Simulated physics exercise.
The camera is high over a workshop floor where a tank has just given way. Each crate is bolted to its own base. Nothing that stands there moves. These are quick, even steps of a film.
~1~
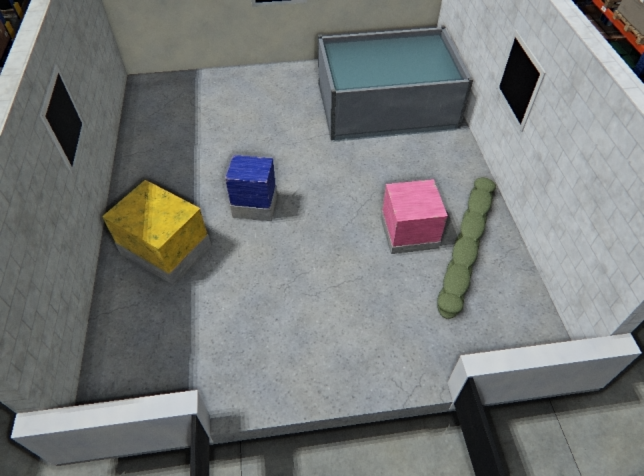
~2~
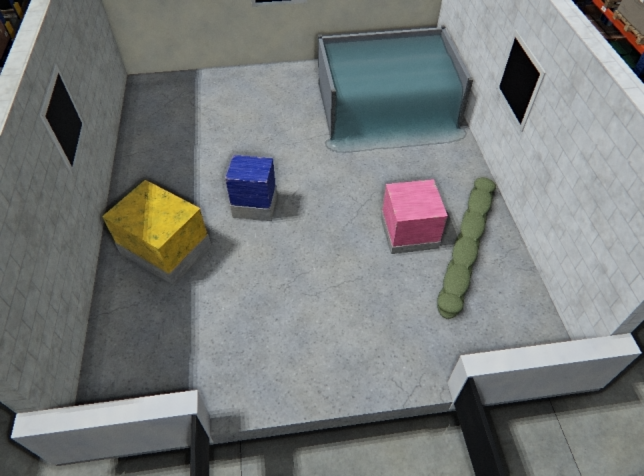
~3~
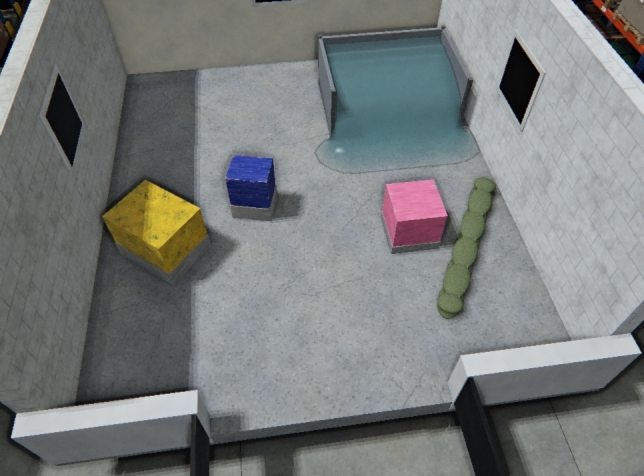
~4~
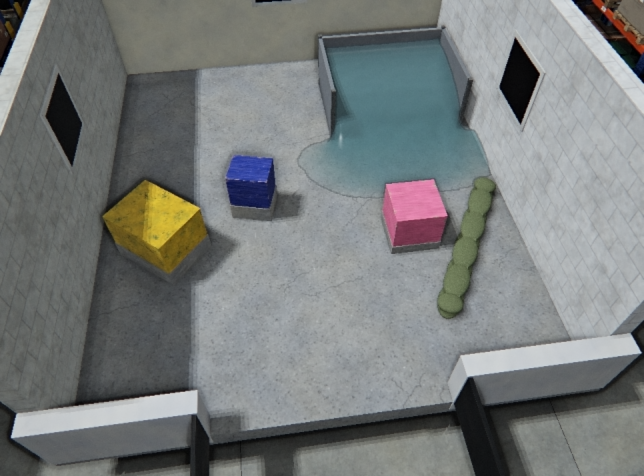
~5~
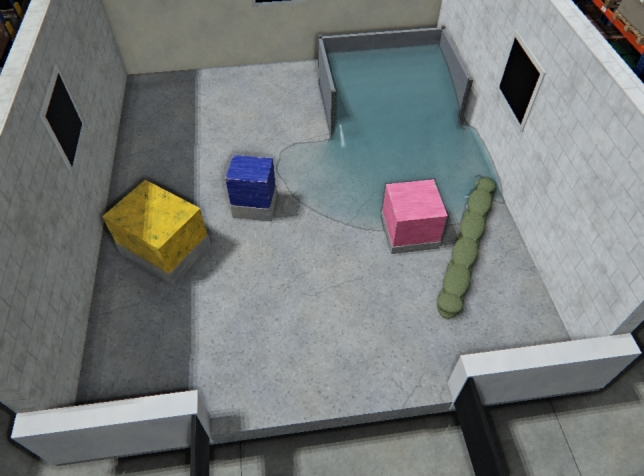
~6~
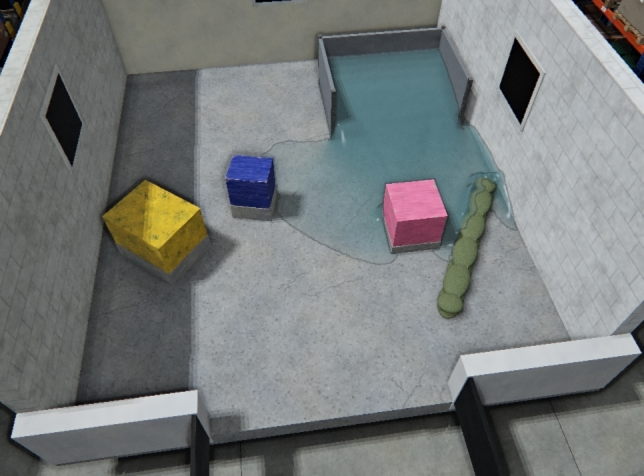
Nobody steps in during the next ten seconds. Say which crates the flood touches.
The pink crate gets wet; the blue crate stays dry; the yellow crate stays dry.
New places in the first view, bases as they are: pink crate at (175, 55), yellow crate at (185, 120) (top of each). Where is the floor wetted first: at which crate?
It is the one in blue.
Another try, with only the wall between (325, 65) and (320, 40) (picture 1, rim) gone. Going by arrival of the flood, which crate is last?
That is the pink one.
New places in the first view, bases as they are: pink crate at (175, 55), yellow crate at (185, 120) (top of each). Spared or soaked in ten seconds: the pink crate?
One by one: Pink keeps dry.
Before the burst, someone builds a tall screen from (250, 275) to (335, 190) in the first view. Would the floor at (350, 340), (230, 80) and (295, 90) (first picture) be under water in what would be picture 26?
In turn: Covered, not flooded, not flooded.
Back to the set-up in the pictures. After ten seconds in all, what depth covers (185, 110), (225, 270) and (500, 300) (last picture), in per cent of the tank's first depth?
Roughly 8, 8 and 4 per cent, in turn.
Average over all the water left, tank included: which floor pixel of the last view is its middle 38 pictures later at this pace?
At about (297, 210).
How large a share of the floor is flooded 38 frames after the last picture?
About 85 per cent.
A moment on, water covers 45 % of the floor; the pink crate water round its plinth, the blue crate water round its plinth, the yellow crate not reached.
Next, water covers 55 % of the floor; the pink crate water round its plinth, the blue crate water round its plinth, the yellow crate not reached.
Then, water covers 60 % of the floor; the pink crate water round its plinth, the blue crate water round its plinth, the yellow crate water round its plinth.
Later, water covers 85 % of the floor; the pink crate water round its plinth, the blue crate water round its plinth, the yellow crate water round its plinth.
In the end, water covers 95 % of the floor; the pink crate was topped, the blue crate stayed above the water, the yellow crate stayed above the water.
